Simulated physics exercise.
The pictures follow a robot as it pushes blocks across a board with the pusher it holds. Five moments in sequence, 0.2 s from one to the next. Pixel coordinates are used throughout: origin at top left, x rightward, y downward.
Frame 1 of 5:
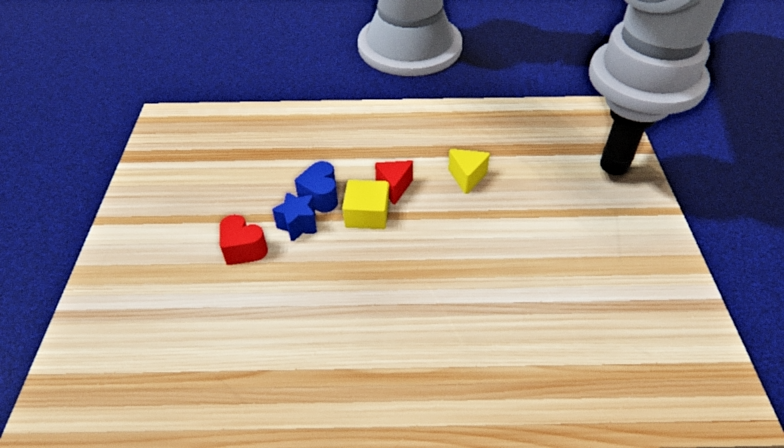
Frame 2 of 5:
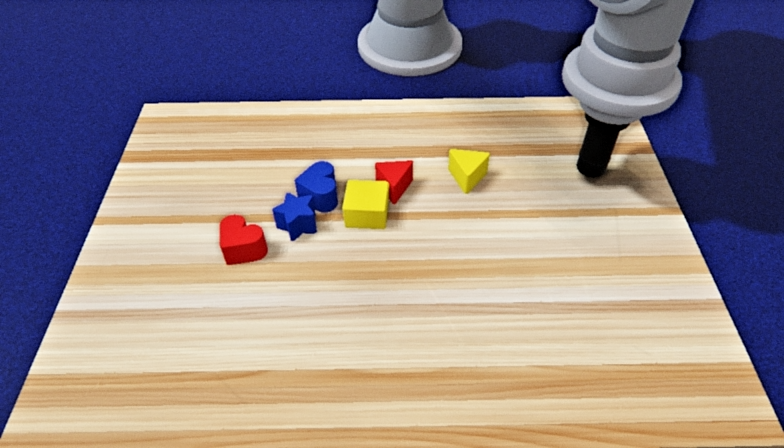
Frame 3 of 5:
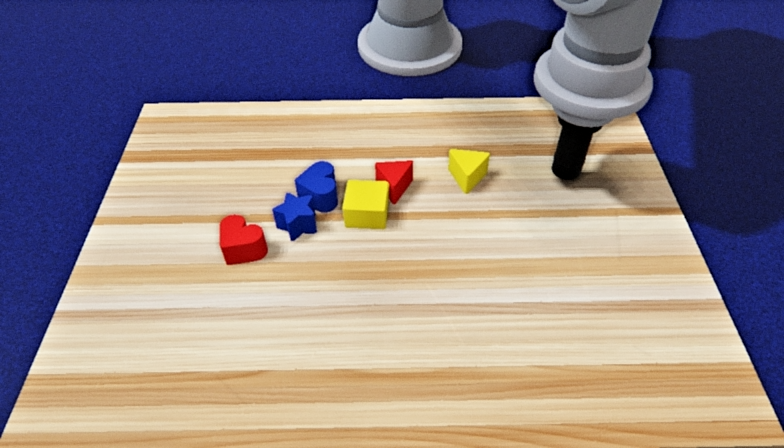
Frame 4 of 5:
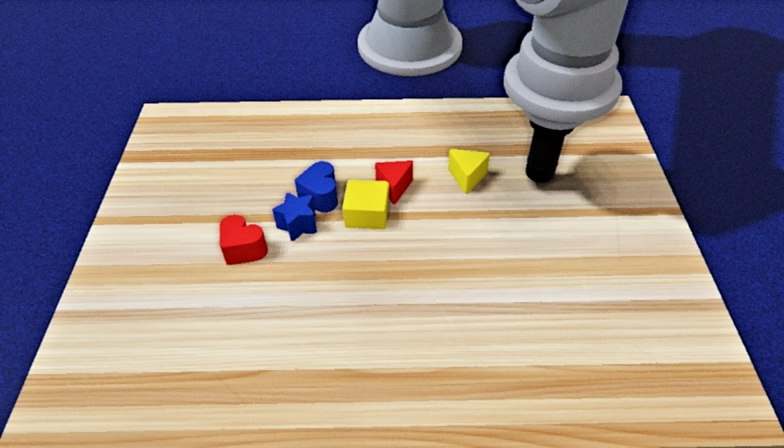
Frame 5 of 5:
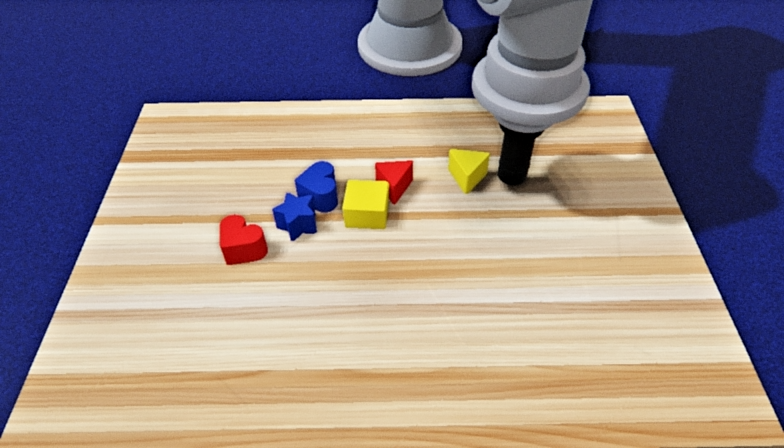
In the video, a gray robotic arm with a black tip moves steadily left across a wooden board, drawing close to the yellow triangular block, while the red, blue and yellow blocks all stay still.
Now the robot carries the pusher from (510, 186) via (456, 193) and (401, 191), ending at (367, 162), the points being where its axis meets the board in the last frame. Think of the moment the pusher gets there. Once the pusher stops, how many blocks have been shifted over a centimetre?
There will be two blocks displaced.
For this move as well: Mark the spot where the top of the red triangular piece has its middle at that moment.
The red triangular piece ends near (341, 148).
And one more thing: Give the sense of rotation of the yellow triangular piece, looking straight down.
The turn is clockwise.
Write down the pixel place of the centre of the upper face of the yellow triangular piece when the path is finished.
Around pixel (452, 154).
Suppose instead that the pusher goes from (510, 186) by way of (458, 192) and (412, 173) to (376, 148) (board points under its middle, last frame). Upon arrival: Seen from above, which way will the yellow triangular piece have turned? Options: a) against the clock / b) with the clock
b - with the clock.
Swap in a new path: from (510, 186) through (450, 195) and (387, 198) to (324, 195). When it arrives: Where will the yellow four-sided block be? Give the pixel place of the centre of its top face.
I think it will end close to (336, 205).
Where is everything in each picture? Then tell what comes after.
Pusher tip at (614, 167); block tops, yellow four-sided block at (366, 195); red triangular piece at (394, 169); yellow triangular piece at (469, 159), in the first frame.
Pusher at (591, 169); blocks unchanged, in the second frame.
Pusher at (566, 171); blocks unchanged, in the third frame.
Pusher at (540, 174); blocks unchanged, in the fourth frame.
Pusher at (512, 176); yellow four-sided block at (366, 195); red triangular piece at (394, 169); yellow triangular piece at (469, 159), in the fifth frame.
The first path, step by step. One third of the way, pusher at (456, 184); yellow triangular piece at (453, 154), turned 30° clockwise.
Two thirds of the way, pusher at (401, 182); red triangular piece at (377, 163); yellow triangular piece at (452, 154), turned 35° clockwise.
At the end, pusher at (366, 153); yellow four-sided block in place; red triangular piece at (341, 148), turned 45° anticlockwise; yellow triangular piece at (452, 154), turned 35° clockwise.
